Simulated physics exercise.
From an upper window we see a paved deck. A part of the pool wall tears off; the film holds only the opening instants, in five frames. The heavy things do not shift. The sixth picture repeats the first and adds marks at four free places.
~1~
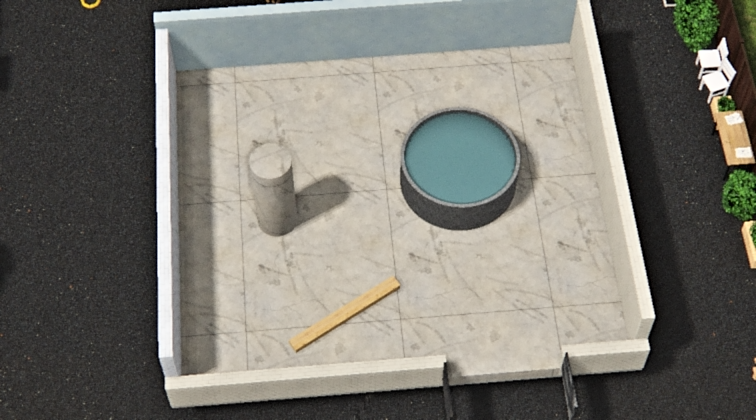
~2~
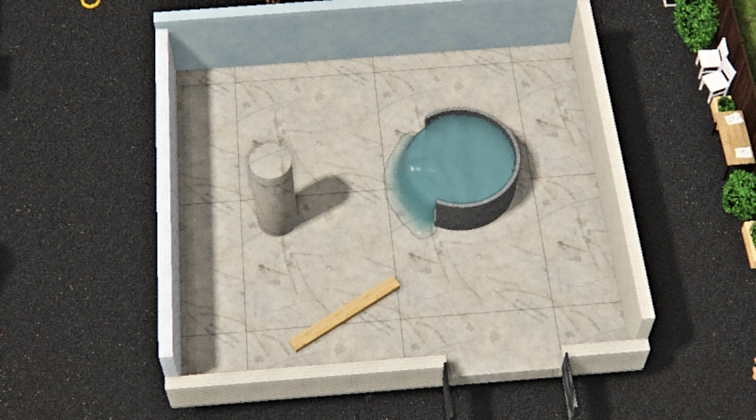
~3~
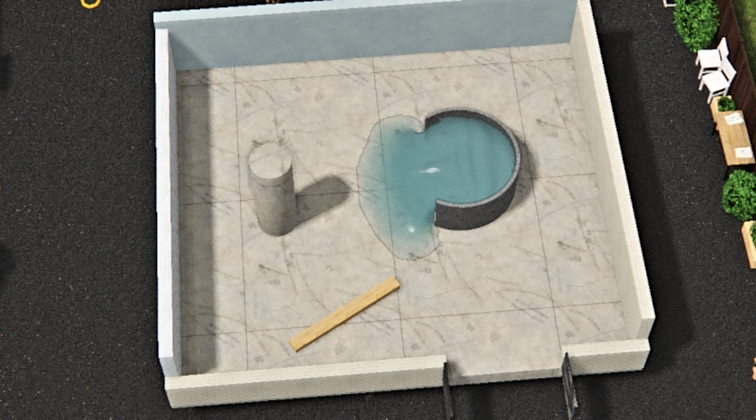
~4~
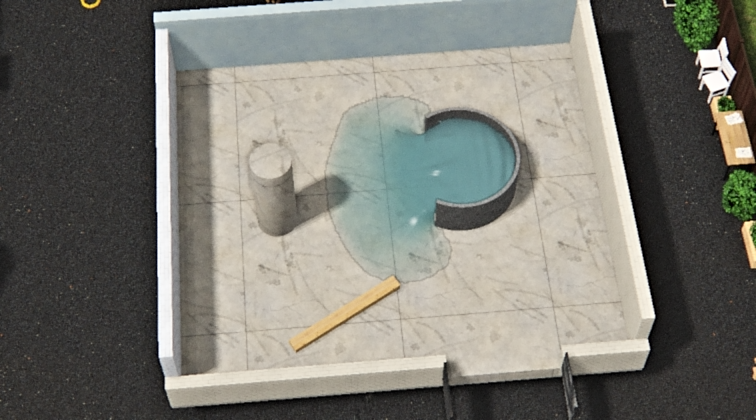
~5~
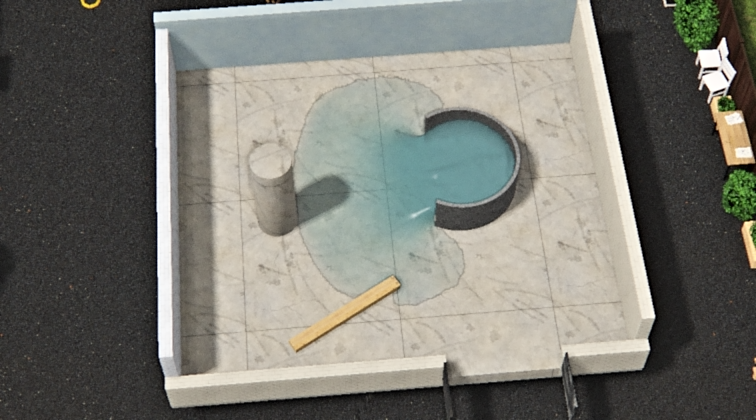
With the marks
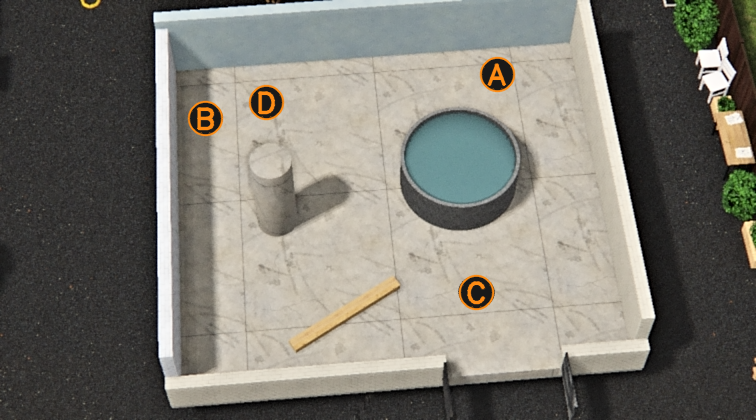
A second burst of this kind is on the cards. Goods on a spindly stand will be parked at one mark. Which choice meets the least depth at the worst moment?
The answer is spot C.
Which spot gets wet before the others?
D.
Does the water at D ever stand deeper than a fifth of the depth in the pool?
Yes.
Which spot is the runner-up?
The answer is A.
In orange, A at (497, 74); B at (205, 118); C at (476, 292); D at (266, 102).
For spot A, the water peaks at about 13 % of the depth that stood in the pool.
For spot B, the water peaks at about 40 % of the depth that stood in the pool.
For spot C, the water peaks at about 6 % of the depth that stood in the pool.
For spot D, the water peaks at about 31 % of the depth that stood in the pool.
